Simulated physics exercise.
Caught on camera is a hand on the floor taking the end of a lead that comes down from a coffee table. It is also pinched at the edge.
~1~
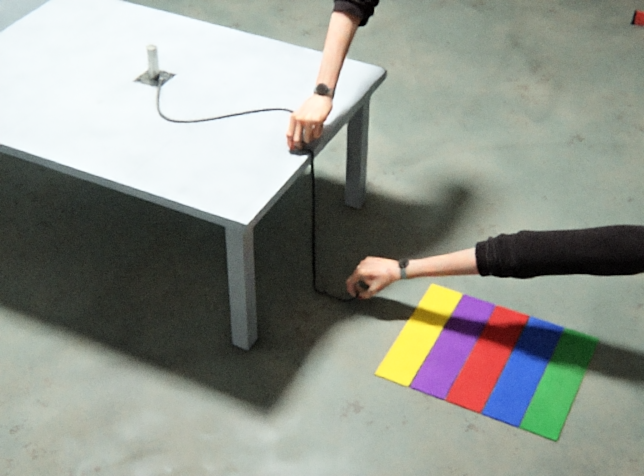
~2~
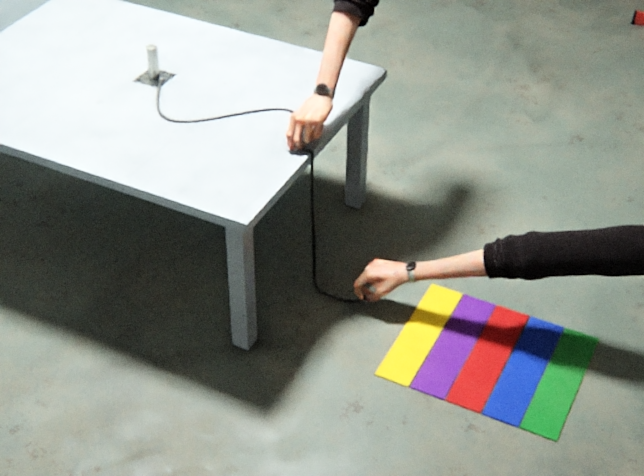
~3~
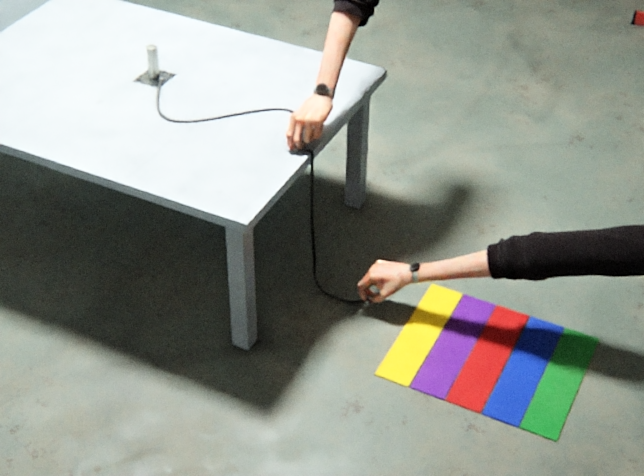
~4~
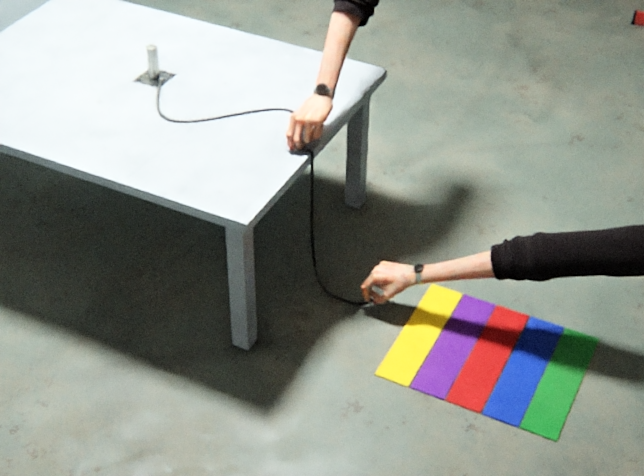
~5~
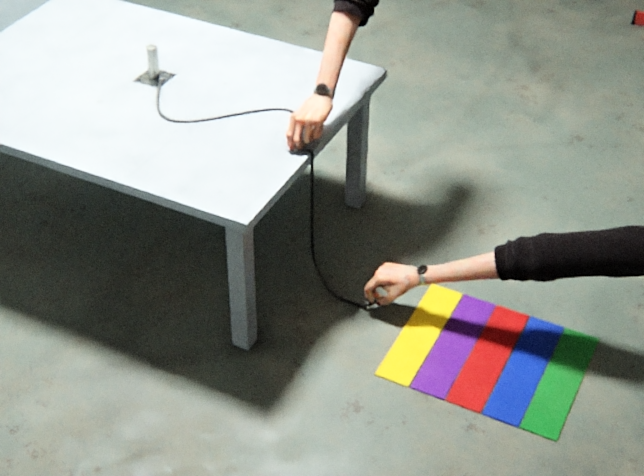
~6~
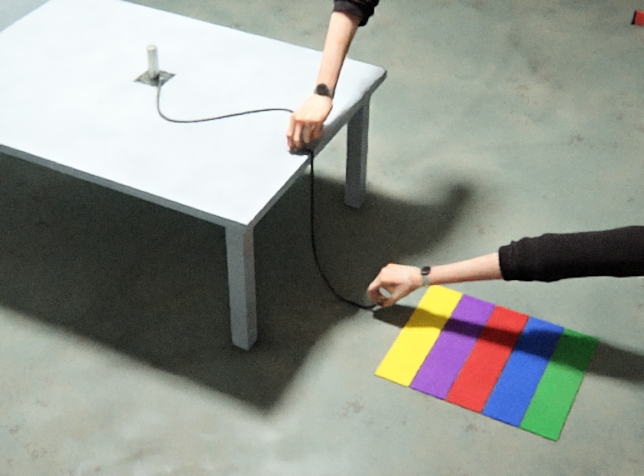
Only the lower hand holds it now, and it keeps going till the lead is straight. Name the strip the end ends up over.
Green.
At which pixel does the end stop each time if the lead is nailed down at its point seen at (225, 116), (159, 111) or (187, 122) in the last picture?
Roughly (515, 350), (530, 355) and (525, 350).
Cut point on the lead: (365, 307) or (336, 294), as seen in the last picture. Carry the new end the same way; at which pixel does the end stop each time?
Result 1: (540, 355). Result 2: (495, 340).
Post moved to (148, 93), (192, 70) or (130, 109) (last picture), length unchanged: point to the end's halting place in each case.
In pixels, the answers are (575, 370), (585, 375) and (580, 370).
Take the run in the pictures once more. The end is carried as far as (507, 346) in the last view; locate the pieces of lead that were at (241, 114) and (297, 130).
First at (273, 132), next at (328, 182).
Soon after, end near (507, 346); over red.
Then, end near (543, 358); over blue.
At full stretch, end near (564, 366); over green. The green one.
